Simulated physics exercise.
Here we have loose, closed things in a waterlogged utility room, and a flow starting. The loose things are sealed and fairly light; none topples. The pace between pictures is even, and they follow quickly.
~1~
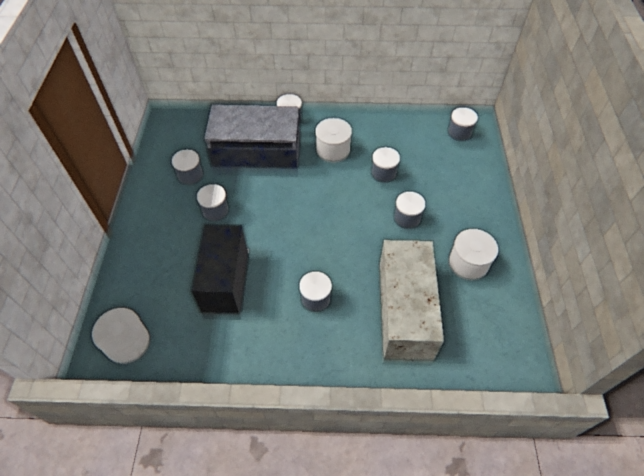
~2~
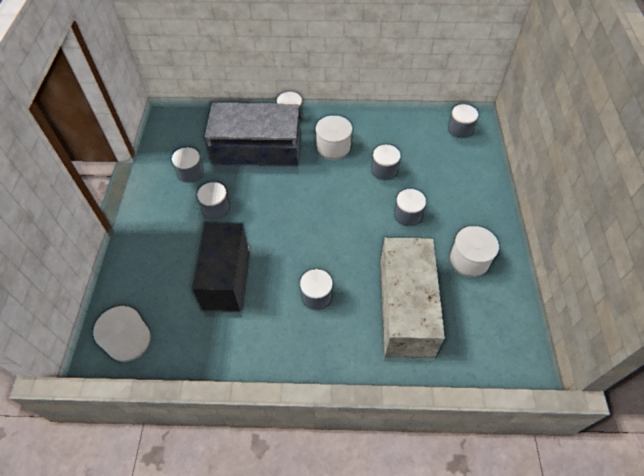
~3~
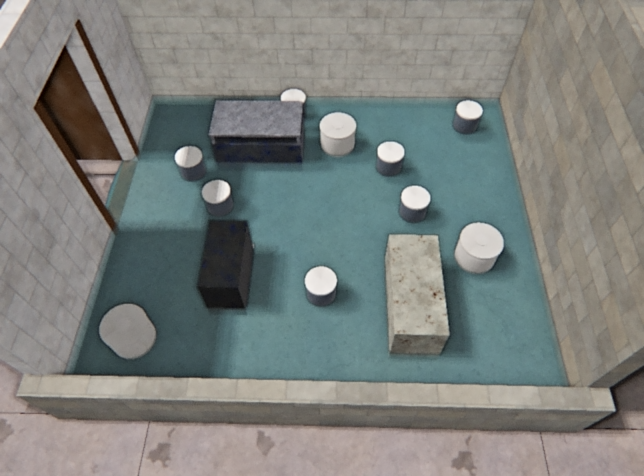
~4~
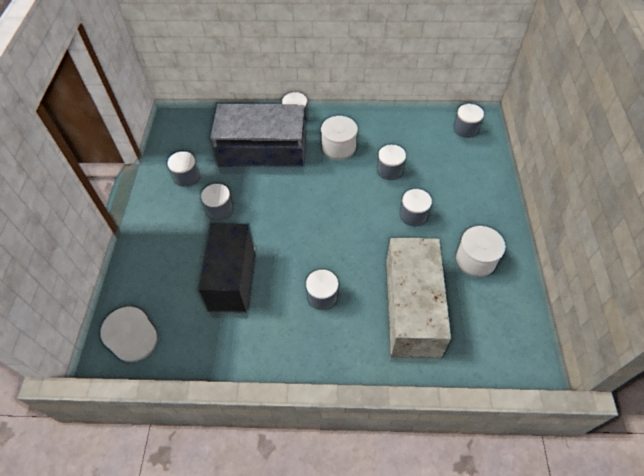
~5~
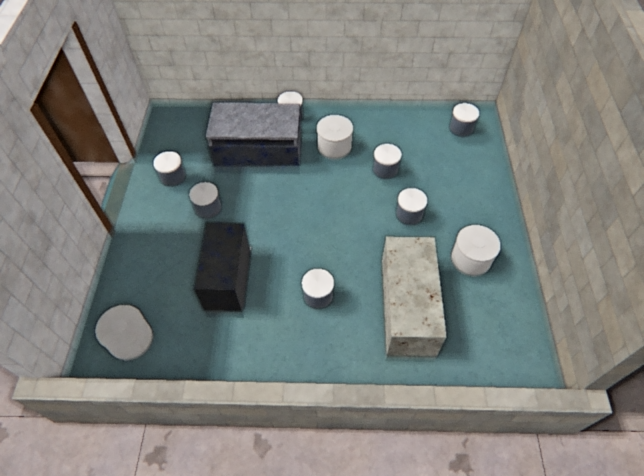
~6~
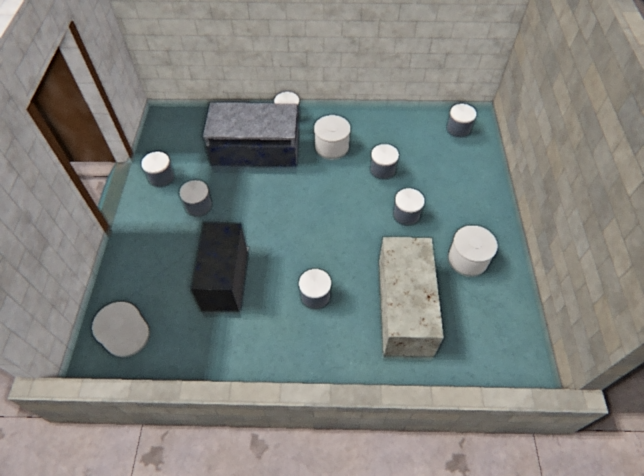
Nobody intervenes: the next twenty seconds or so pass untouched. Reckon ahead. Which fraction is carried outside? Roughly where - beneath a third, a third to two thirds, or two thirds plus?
From what I can see, the part that leaves comes to one third through two thirds.
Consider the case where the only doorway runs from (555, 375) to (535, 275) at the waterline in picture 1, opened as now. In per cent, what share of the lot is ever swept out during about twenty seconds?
About 40 %.
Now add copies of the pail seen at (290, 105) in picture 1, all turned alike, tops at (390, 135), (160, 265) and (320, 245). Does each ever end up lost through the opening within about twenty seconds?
Copy by copy, in the order given: Not carried off, swept away, swept away.
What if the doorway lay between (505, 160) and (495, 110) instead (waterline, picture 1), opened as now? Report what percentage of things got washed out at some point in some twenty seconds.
60 %.
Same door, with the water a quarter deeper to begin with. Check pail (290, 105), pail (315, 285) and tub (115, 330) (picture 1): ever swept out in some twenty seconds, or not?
Well, in turn they're removed, not removed and removed.
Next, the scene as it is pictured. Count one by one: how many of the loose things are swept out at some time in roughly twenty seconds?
The count is 4.
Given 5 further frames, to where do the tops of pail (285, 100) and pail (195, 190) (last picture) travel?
Expect them at roughly (252, 101) and roughly (149, 177).
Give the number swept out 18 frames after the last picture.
Total: 2.
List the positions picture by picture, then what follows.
The first frame shows a pail at (185, 159) floats; a pail at (211, 195) floats; 0 of 10 have shifted.
The second frame shows a pail at (186, 157), afloat; a pail at (212, 193), afloat; 0 of 10 have shifted.
The third frame shows a pail at (188, 156) floats; a pail at (216, 191), afloat; 0 of 10 have shifted.
The fourth frame shows a pail at (181, 161), afloat, close to its start; a pail at (215, 195), afloat; 1 of 10 have shifted.
The fifth frame shows a pail at (167, 162), afloat, close to its start; a pail at (203, 193), afloat, close to its start; 2 of 10 have shifted.
The sixth frame shows a pail at (155, 162) floats, a stride from its start; a pail at (194, 191), afloat, close to its start; 3 of 10 have shifted.
A moment on, 1 of 10 are out; 9 afloat.
Next, 2 of 10 are out; 8 afloat.
Later, 4 of 10 are out; 6 afloat.
In the end, 4 of 10 are out; 6 afloat.
